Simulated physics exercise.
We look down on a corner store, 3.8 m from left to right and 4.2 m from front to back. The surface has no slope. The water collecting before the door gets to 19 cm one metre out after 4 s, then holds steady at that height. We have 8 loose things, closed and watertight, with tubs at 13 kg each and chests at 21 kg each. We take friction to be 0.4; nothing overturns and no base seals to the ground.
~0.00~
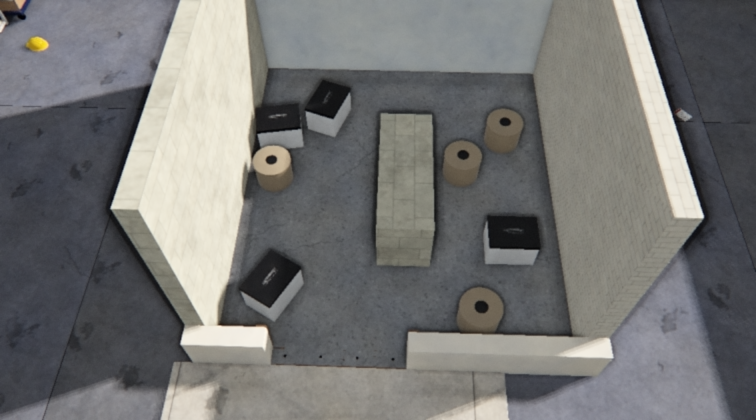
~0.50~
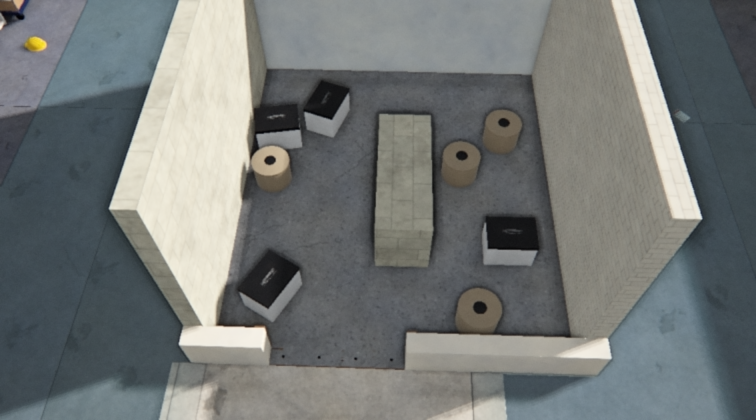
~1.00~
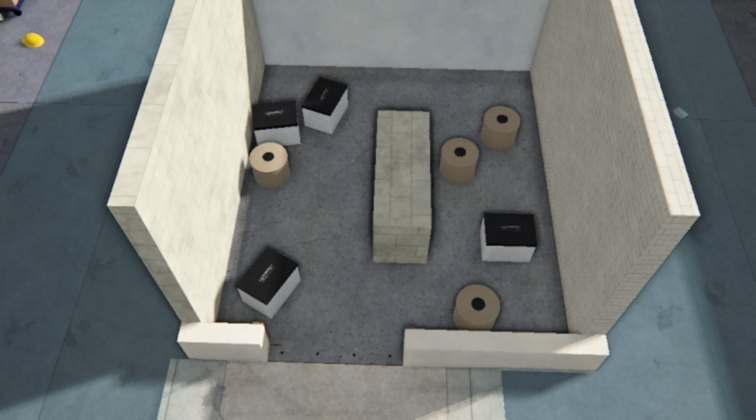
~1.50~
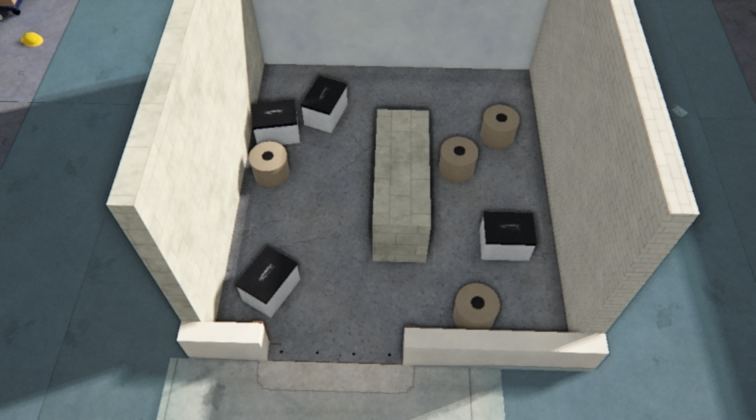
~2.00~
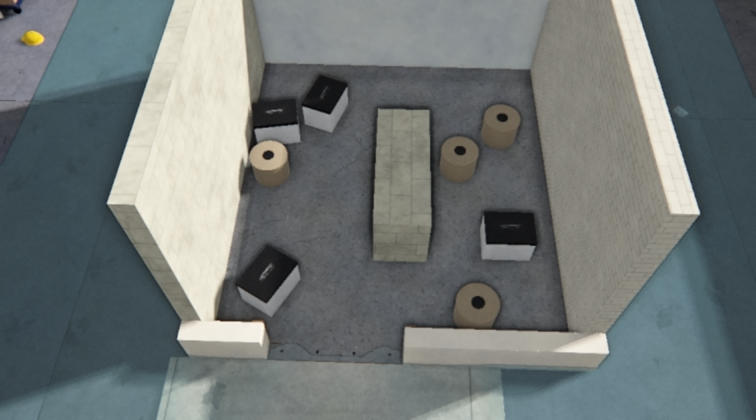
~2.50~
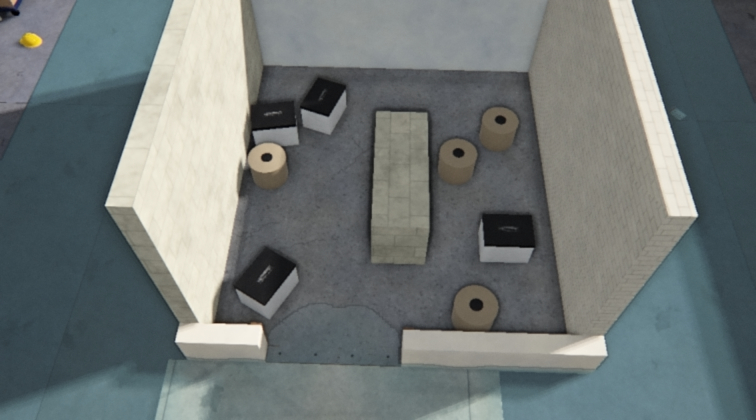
A roofless, pale-walled room with a grey floor, seen from high above its front doorway, has a blue-green tint of water spreading over the ground outside. Four tan tubs and four black-topped white chests stand around a long pale block in the middle. The water covers the slab out front, then slips through the doorway in a small rounded sheet, while the objects stay put and the view barely shifts.
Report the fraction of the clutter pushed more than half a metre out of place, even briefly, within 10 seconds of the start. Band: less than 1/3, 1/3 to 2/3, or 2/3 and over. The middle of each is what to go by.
Band: 1/3 to 2/3.
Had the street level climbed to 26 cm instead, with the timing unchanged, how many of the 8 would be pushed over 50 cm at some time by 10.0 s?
The answer would then be 5.
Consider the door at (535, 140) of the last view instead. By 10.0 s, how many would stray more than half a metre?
Then the count would be 5.
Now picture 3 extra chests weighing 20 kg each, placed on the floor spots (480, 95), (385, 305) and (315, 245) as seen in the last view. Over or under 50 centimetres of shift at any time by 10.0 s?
Note: Item 1 below threshold; item 2 above threshold; item 3 above threshold.
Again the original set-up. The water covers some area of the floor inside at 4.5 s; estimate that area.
I'd put it close to 4.5 m2.
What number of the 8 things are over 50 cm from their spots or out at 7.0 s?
Tally: 0.
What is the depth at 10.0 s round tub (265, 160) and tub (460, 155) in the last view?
Some 12 cm at the first, some 5 cm at the second.
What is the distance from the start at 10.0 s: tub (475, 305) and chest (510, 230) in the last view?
In that order: 0 cm, 0 cm.
After 3.5 s 0 of 8 are over 50 cm from their spots; 0 afloat.
After 4.5 s 0 of 8 are over 50 cm from their spots; 0 afloat.
After 7.0 s 0 of 8 are over 50 cm from their spots; 1 afloat.
After 10.0 s 3 of 8 are over 50 cm from their spots, and 3 have been at some point; 3 afloat.
